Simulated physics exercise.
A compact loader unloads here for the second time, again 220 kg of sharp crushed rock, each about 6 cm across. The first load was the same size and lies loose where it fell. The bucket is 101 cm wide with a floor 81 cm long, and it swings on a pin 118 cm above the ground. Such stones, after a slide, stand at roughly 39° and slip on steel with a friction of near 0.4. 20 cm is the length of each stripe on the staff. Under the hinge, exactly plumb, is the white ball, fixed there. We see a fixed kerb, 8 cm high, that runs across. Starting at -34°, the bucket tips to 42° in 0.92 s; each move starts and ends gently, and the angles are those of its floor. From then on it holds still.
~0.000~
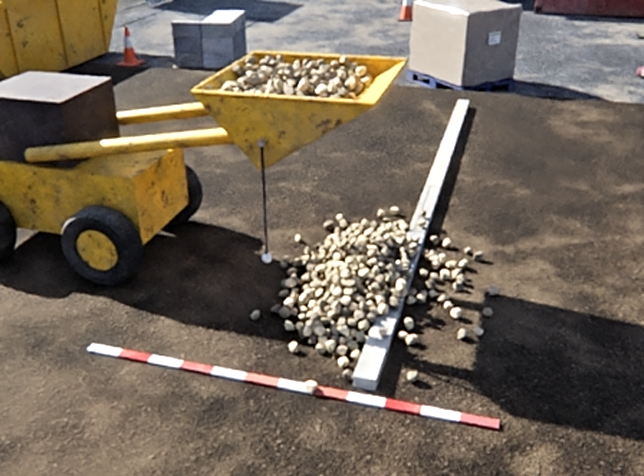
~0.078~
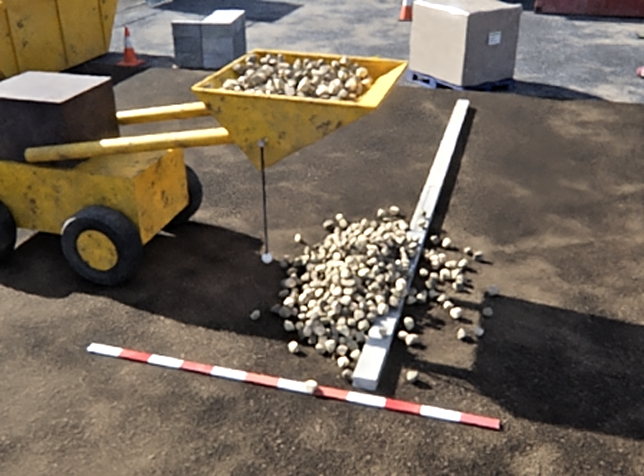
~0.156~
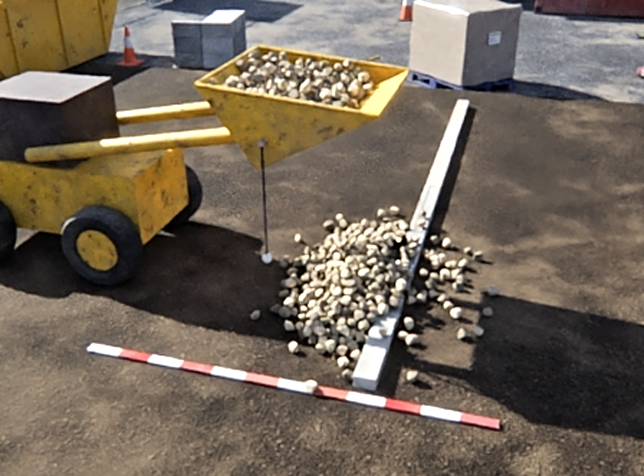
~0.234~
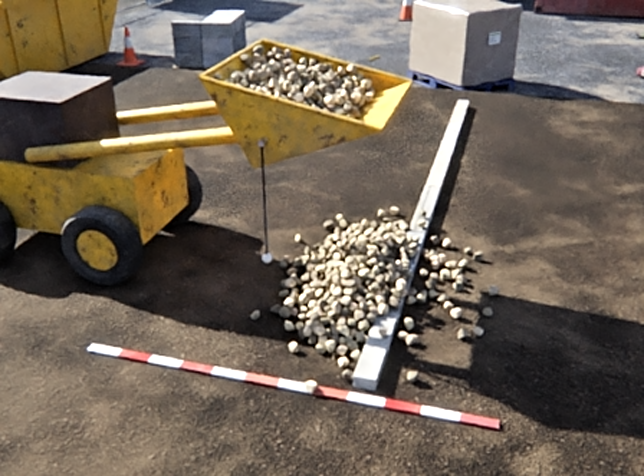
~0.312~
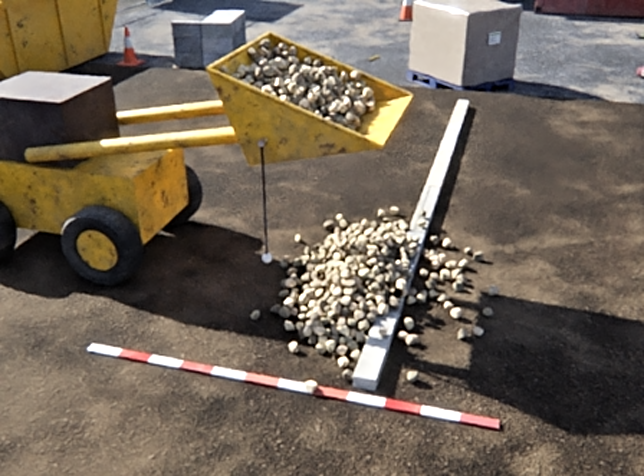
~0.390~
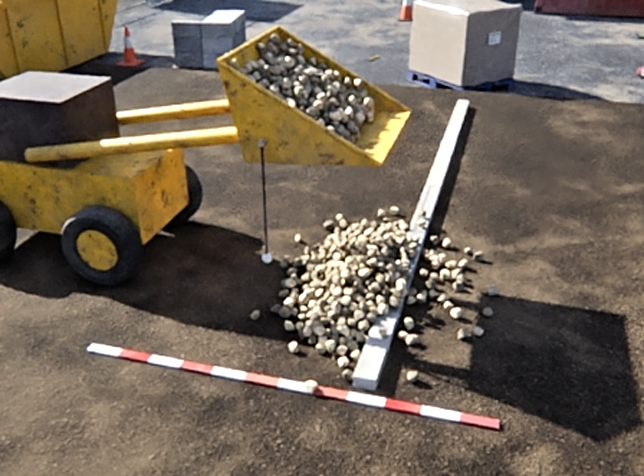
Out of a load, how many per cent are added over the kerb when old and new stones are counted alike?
Around 74 per cent.
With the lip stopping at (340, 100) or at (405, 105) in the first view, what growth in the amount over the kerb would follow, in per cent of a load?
The first position would add some 40 per cent, the second some 95.
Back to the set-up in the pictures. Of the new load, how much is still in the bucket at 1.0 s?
75 %.
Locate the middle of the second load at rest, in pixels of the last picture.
Around (434, 282) in the last picture.
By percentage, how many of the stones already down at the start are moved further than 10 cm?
About 5 per cent.
After 0.7 s the floor is at 30°; in per cent of one load, 100 in the bucket, 94 on this side of the kerb, 6 over the kerb; the foremost stones are at (474, 294).
After 1.0 s the floor is at 42°; in per cent of one load, 77 in the bucket, 117 on this side of the kerb, 6 over the kerb; the foremost stones are at (474, 294).
After 1.4 s the floor is at 42°; in per cent of one load, 16 in the bucket, 145 on this side of the kerb, 39 over the kerb; the foremost stones are at (486, 296).
After 3.8 s the floor is at 42°; in per cent of one load, 0 in the bucket, 120 on this side of the kerb, 80 over the kerb; the foremost stones are at (631, 335). Net gain over the kerb, 74.
